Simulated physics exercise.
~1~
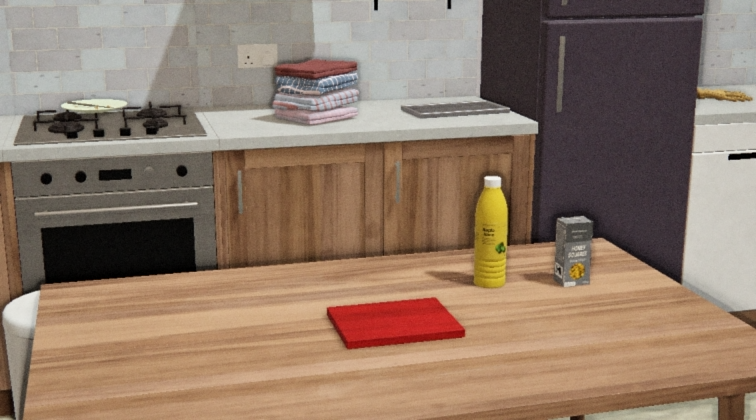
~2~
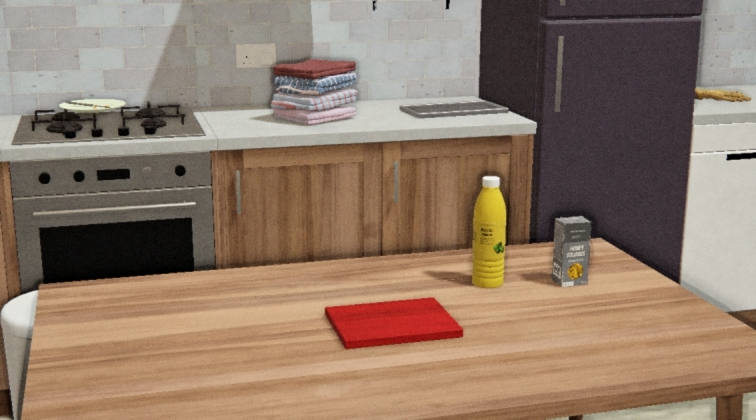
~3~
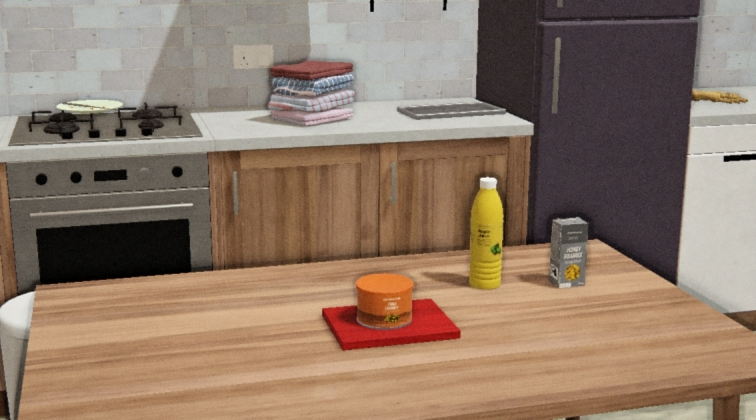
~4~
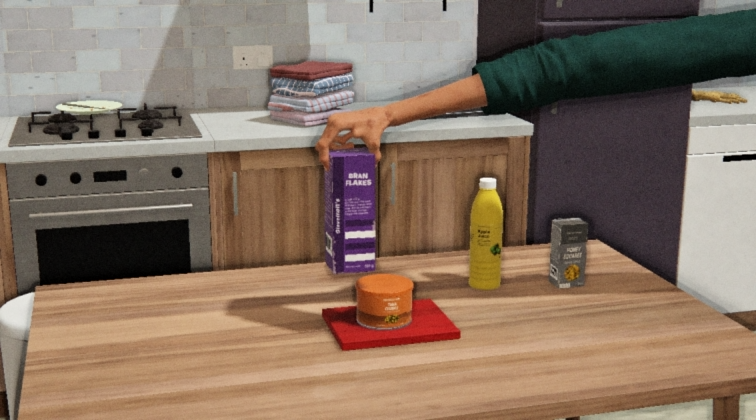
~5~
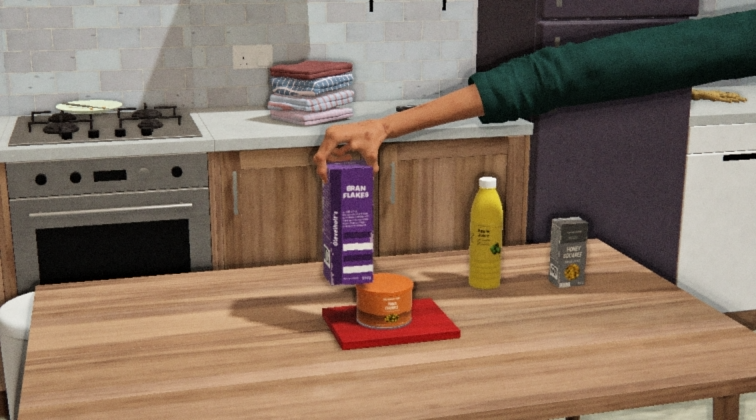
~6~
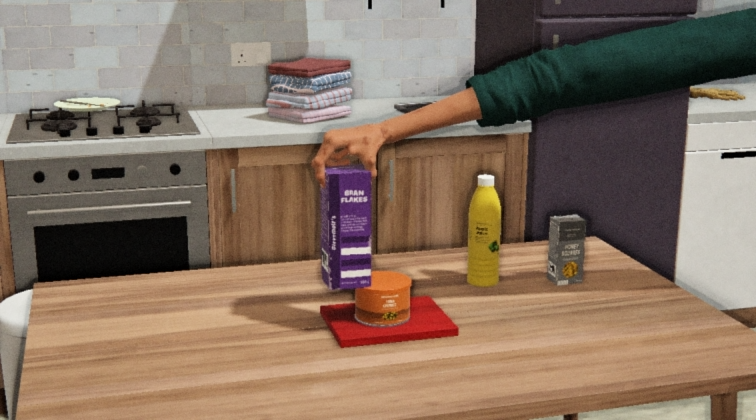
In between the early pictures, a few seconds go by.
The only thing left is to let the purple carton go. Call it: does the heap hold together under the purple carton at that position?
It falls apart.
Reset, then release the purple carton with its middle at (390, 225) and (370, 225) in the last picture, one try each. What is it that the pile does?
In the first case the pile remains standing, while in the second it remains standing.
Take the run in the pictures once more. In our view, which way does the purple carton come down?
Its movement is toward the left.
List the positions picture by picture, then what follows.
The last thing is not in view yet; red board (394, 322), in the first frame.
The last thing is not in view yet; yellow bottle (489, 232), in the second frame.
The last thing is not in view yet; red board (389, 323), in the third frame.
Coming down; purple carton (350, 211); yellow bottle (486, 233), in the fourth frame.
Coming down; purple carton (348, 222); red board (389, 323), in the fifth frame.
In place under the hand; purple carton (346, 227); yellow bottle (484, 230), in the sixth frame.
Then, 0.40 s past the last view, purple carton now fallen.
Then, 0.50 s past the last view, things are still on the move.
Then, 1.70 s past the last view, nothing new.
Finally, fallen, purple carton; the other 4 still in place. Final places as the last picture's camera would see them, purple carton near (269, 316). The pile loses its balance.
